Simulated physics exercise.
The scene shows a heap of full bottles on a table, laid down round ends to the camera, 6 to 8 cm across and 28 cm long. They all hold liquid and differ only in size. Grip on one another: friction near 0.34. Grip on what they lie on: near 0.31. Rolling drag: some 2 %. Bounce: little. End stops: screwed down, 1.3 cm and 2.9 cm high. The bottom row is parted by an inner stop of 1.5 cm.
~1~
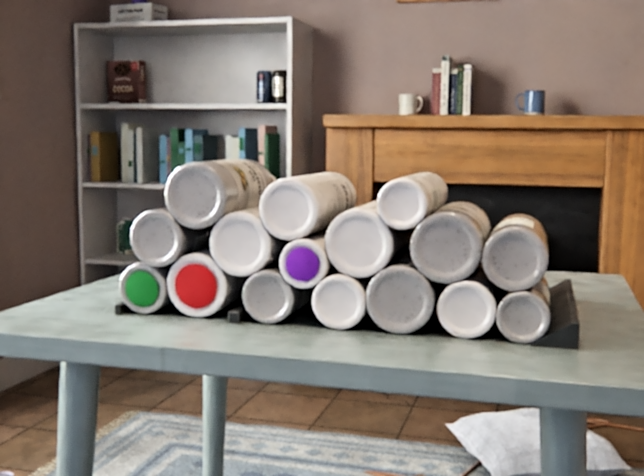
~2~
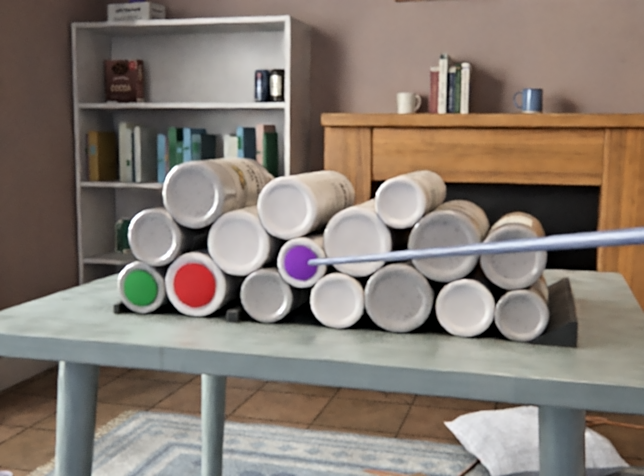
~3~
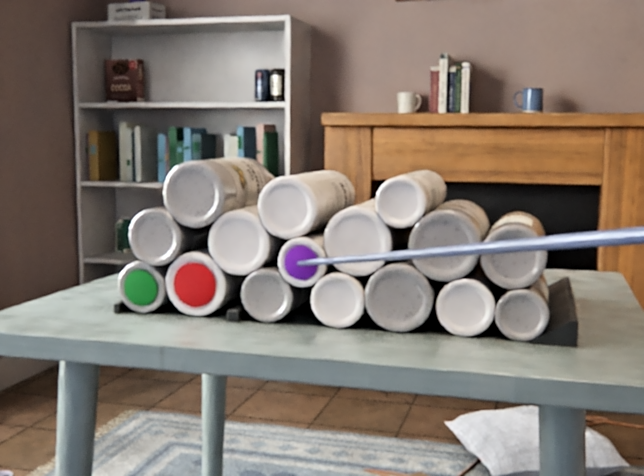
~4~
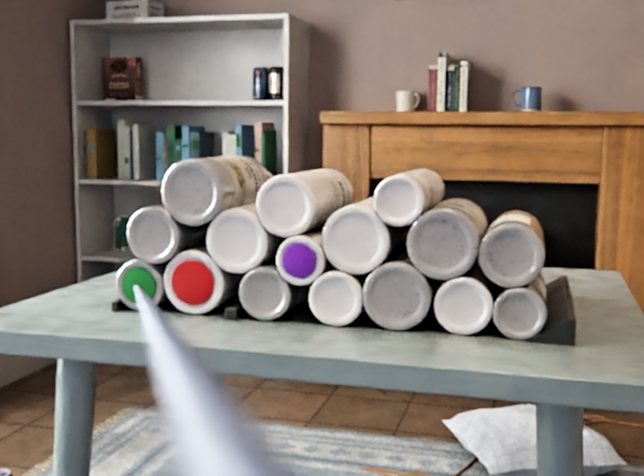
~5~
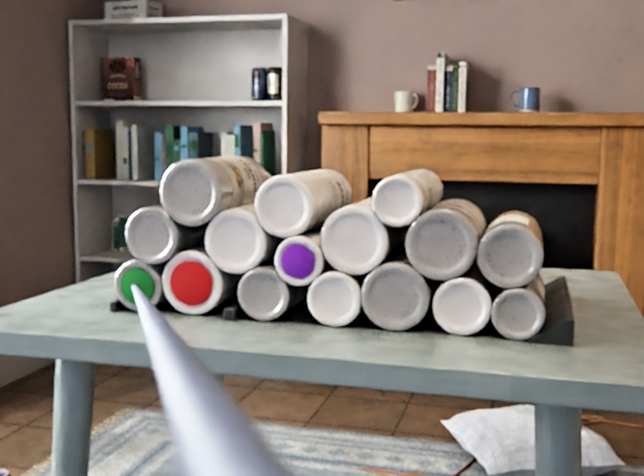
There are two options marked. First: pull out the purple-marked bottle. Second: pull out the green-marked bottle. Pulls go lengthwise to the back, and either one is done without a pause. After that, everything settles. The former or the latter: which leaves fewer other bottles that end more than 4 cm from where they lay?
It's the former.
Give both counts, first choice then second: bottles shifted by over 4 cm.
Count under choice one: 0; under choice two: 2.
First choice, 0.62 s in, 0 now displaced over 4 cm; the one last seen at (284, 207) 1.1 cm right and 2 cm down.
First choice, at rest by 0.8 s, 0 moved over 4 cm; not one over the end stops; the one last seen at (284, 207) 1.1 cm right and 2 cm down; top of the pile 20 cm high, from 20 cm.
Second choice, 0.79 s in, 2 now displaced over 4 cm; the one last seen at (151, 236) 2.6 cm left and 6 cm down.
Second choice, at rest by 1.3 s, 2 moved over 4 cm; not one over the end stops; the one last seen at (151, 236) 2.6 cm left and 6 cm down; top of the pile 18 cm high, from 20 cm.
